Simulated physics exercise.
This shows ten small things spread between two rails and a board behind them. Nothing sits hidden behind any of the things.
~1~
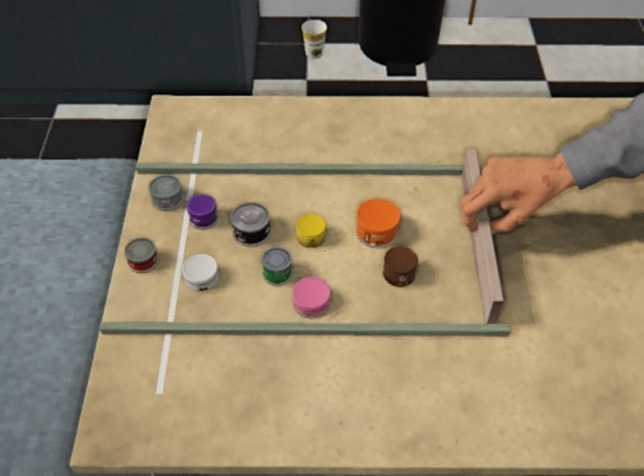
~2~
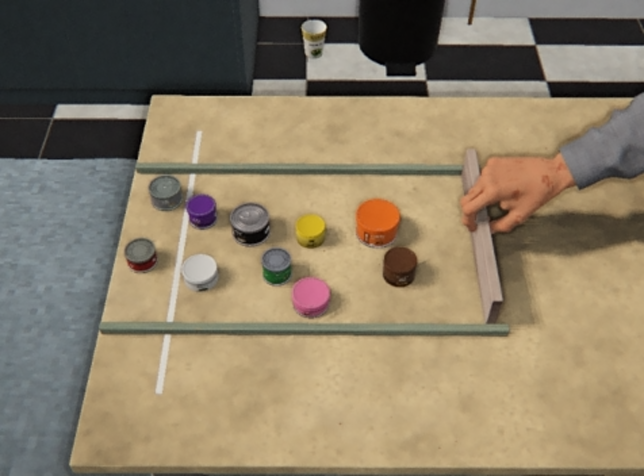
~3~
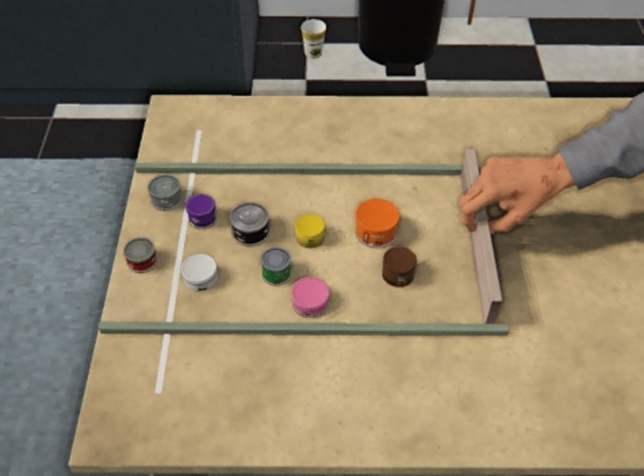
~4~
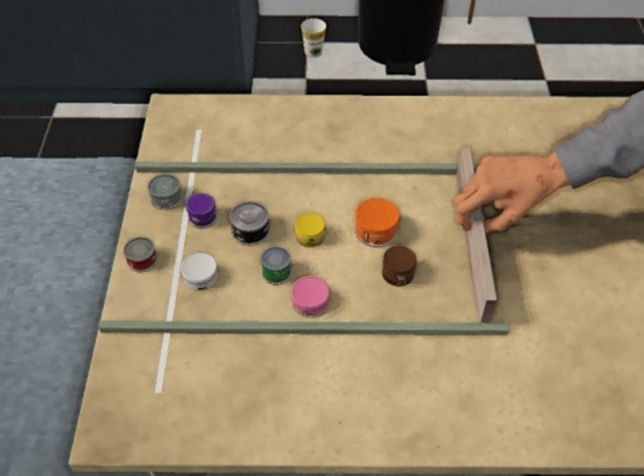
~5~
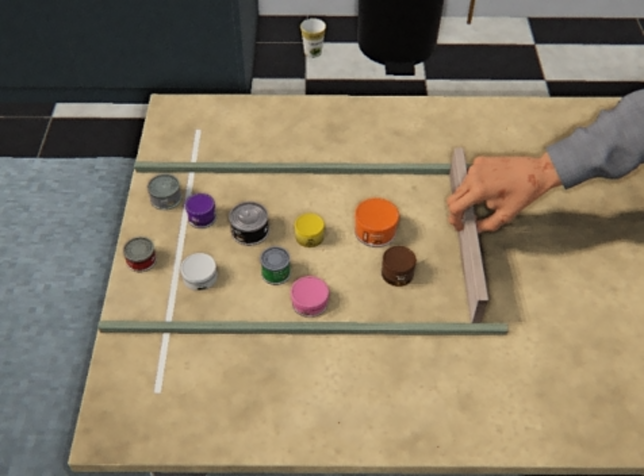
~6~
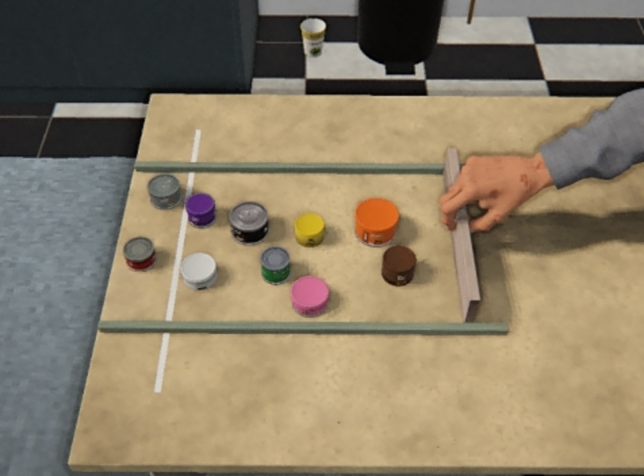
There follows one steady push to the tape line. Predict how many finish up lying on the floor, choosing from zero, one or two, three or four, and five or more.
My prediction is one or two.
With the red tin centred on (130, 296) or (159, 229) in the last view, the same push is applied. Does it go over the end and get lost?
In turn it holds its place, then goes down.
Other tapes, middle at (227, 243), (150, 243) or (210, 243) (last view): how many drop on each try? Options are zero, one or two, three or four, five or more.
Lab note - count per position: Not one; three or four; none at all.
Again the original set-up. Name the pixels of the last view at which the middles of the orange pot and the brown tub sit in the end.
The orange pot at (161, 220), the brown tub at (158, 270).
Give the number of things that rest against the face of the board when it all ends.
The figure is 3.
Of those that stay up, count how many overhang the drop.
I count 2 overhanging.
A little later, none off yet; red tin at rest near (140, 254); grey tin at rest near (165, 192); purple tin at rest near (201, 211).
Next, none off yet; red tin at rest near (140, 254); grey tin at rest near (165, 192); purple tin shifted a little near (186, 208).
When it is over, the number that fall off is one or two; down, white tub.
